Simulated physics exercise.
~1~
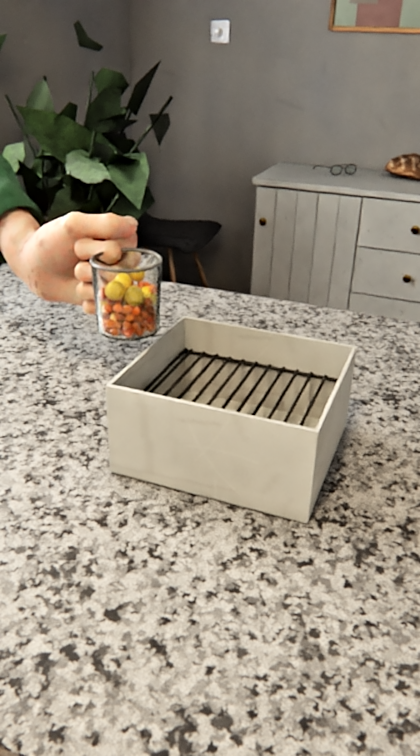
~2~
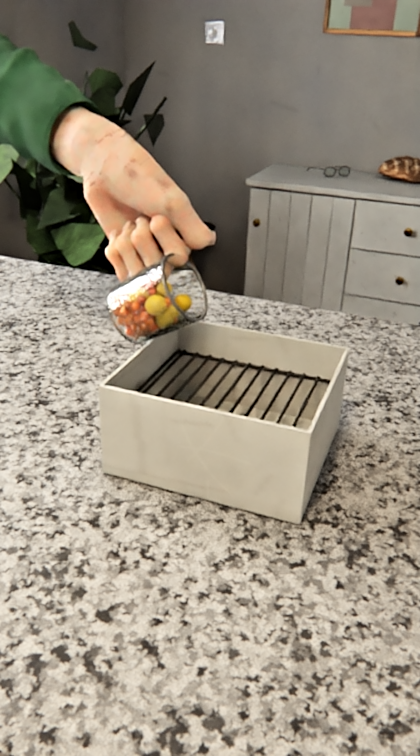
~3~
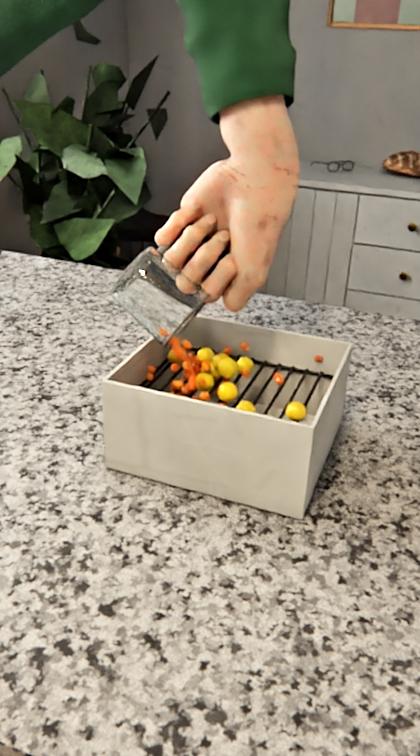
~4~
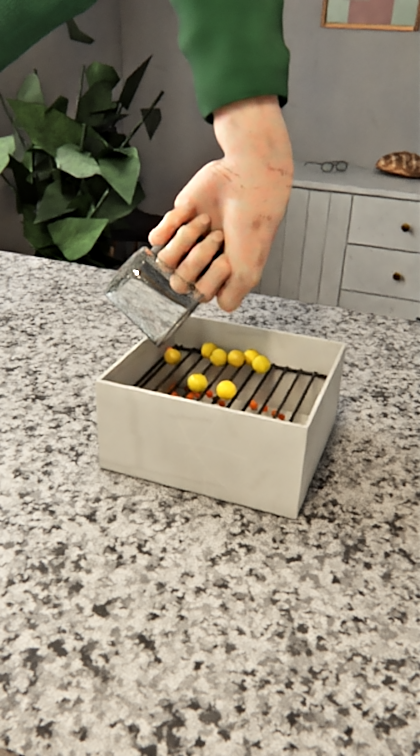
A hand carried a clear glass cup of yellow and orange balls over a pale box with a wire rack and tipped it until it emptied, leaving the larger yellow ones on the wires while nearly all the small orange ones fell through.
